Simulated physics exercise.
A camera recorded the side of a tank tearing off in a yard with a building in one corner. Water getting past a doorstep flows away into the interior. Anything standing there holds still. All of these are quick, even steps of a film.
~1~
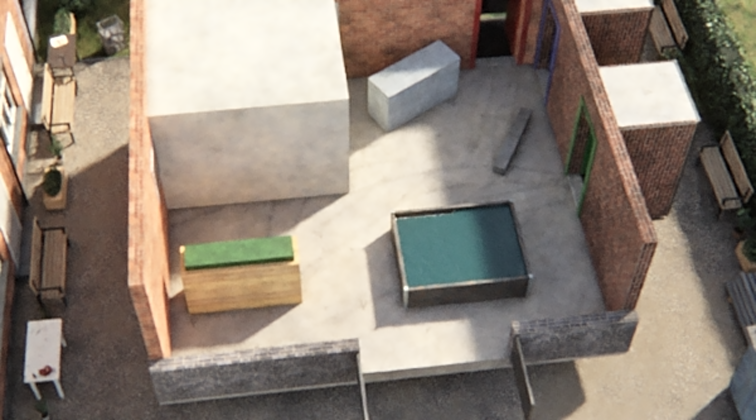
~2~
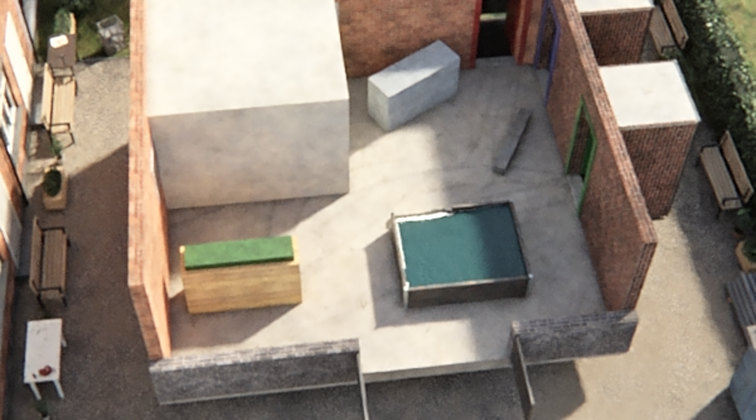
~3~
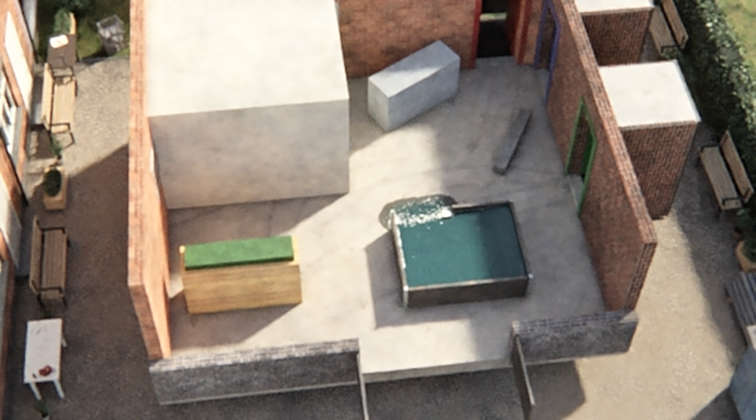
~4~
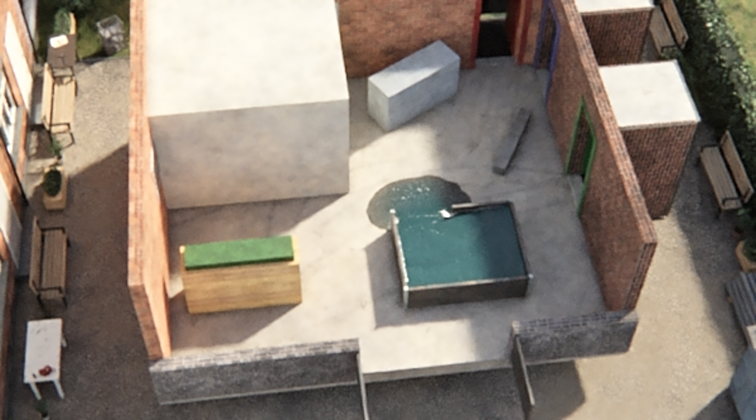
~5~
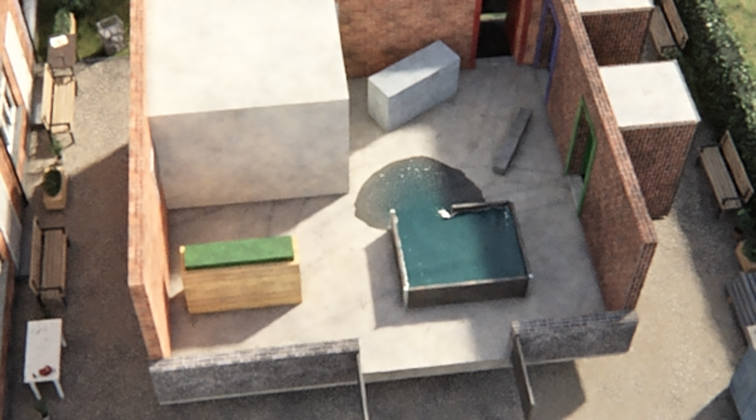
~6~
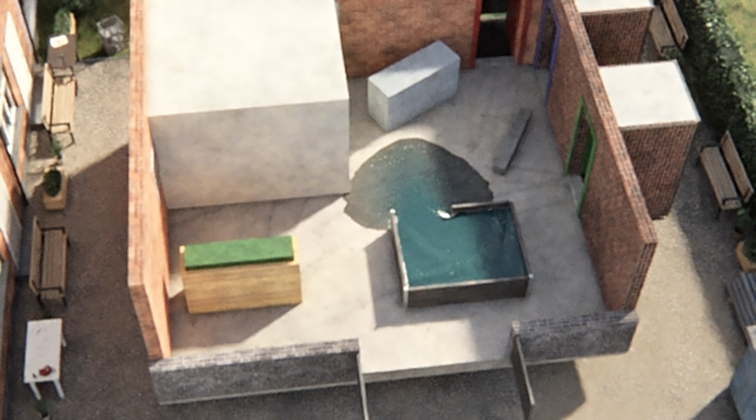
Dark water pouring from the far side of a teal-filled tank and spreading across the pale floor of a brick-walled yard.
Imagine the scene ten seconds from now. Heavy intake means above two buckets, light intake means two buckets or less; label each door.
Labels: Blue door: Heavy, red door: Heavy, green door: Light.
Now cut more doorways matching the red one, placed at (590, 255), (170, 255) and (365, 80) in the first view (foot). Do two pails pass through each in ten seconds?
Well, the first one doesn't reach it, the next doesn't reach it, and the last overshoots.
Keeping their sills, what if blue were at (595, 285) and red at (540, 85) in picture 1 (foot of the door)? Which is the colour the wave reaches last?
The blue door is last.
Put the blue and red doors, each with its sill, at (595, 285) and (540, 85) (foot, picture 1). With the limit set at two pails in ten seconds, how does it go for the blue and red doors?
Lab note - blue door stays within, red door overshoots.
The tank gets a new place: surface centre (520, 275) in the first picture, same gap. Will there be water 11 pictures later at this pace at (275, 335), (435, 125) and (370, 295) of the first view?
Going through the three places: Out of reach, in the spill, out of reach.
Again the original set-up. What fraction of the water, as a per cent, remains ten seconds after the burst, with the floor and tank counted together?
That comes to around 82 in a hundred.
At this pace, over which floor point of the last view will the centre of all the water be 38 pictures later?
My reading is close to (429, 172).
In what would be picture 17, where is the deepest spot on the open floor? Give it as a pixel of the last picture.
Somewhere around pixel (341, 80).
A moment on, water covers 20 % of the floor; the blue door not reached, the red door not reached, the green door not reached.
Next, water covers 30 % of the floor; the blue door not reached, the red door wet at the sill, nothing in, the green door not reached.
Then, water covers 40 % of the floor; the blue door under two buckets in, the red door under two buckets in, the green door not reached.
Later, water covers 45 % of the floor; the blue door far over two buckets in, the red door over two buckets in, the green door wet at the sill, nothing in.
In the end, water covers 70 % of the floor; the blue door far over two buckets in, the red door far over two buckets in, the green door wet at the sill, nothing in.
